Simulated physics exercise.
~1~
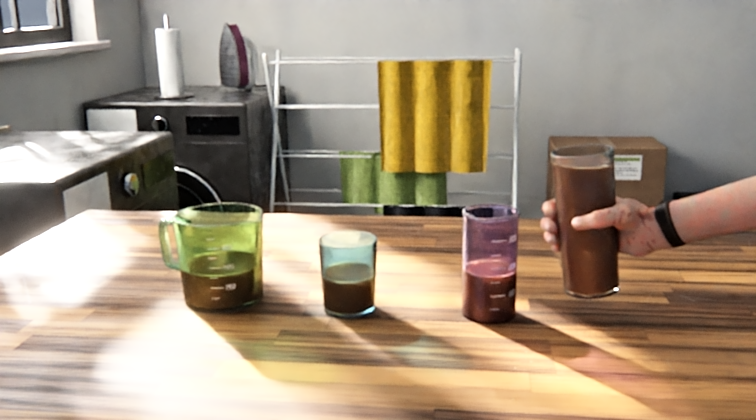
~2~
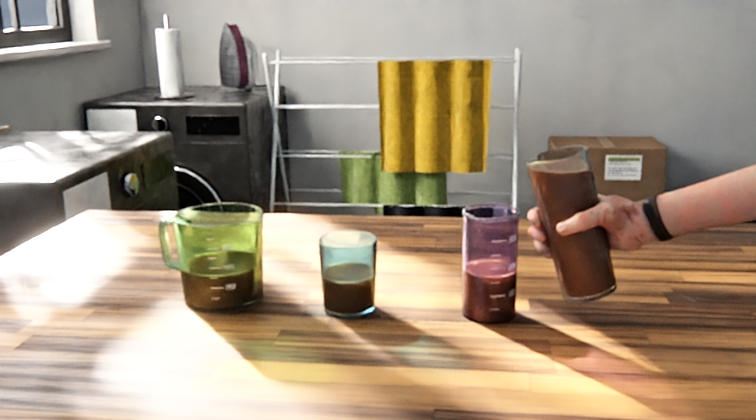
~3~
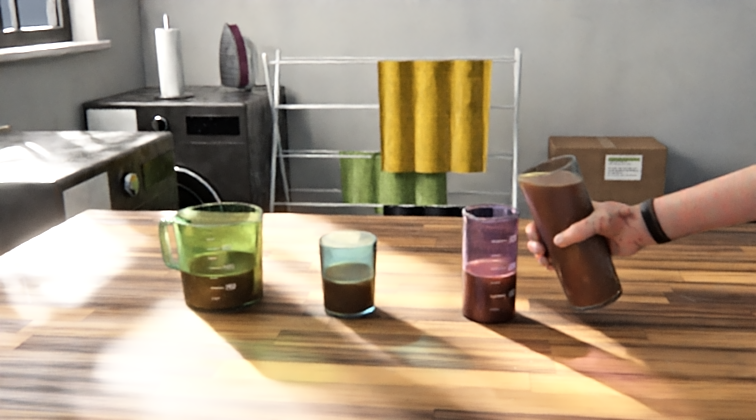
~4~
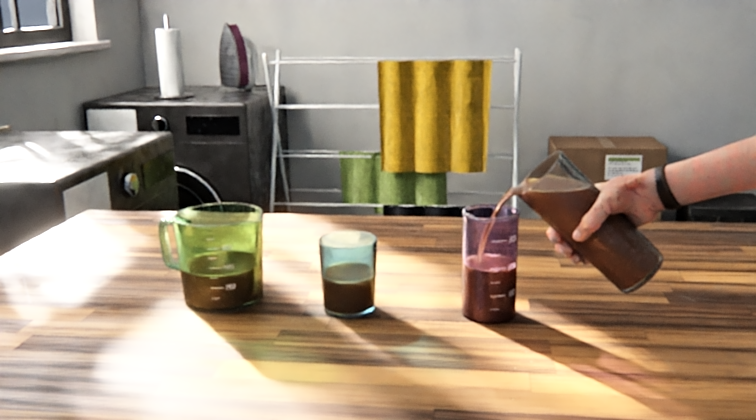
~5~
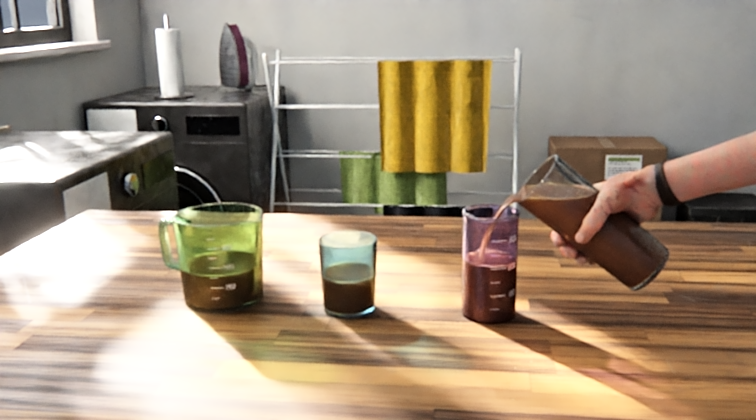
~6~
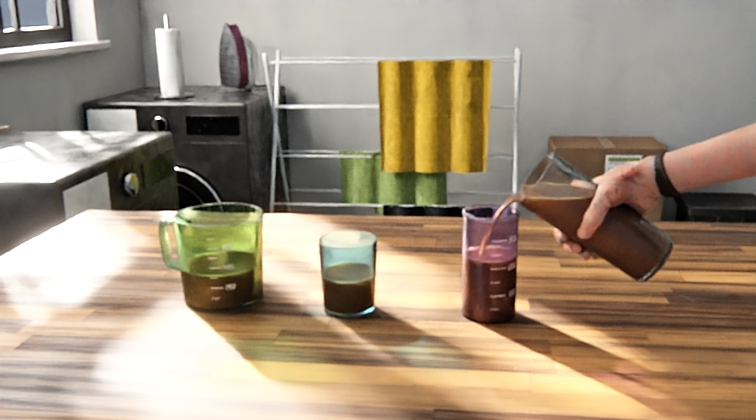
A hand tilts a tall glass of cocoa leftward and pours it into a purple beaker.
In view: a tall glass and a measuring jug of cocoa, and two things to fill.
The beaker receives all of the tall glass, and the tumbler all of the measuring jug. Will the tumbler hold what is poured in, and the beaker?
The tumbler does not hold it; the beaker does not hold it.
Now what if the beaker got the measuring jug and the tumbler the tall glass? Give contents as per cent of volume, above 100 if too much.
Load: About 120 percent, then about 210 percent.
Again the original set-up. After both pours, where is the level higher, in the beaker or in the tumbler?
That's the beaker.
A moment on, the beaker is full to the brim and overflowed.
When it is over, the tumbler is full to the brim and overflowed; the beaker is full to the brim and overflowed.
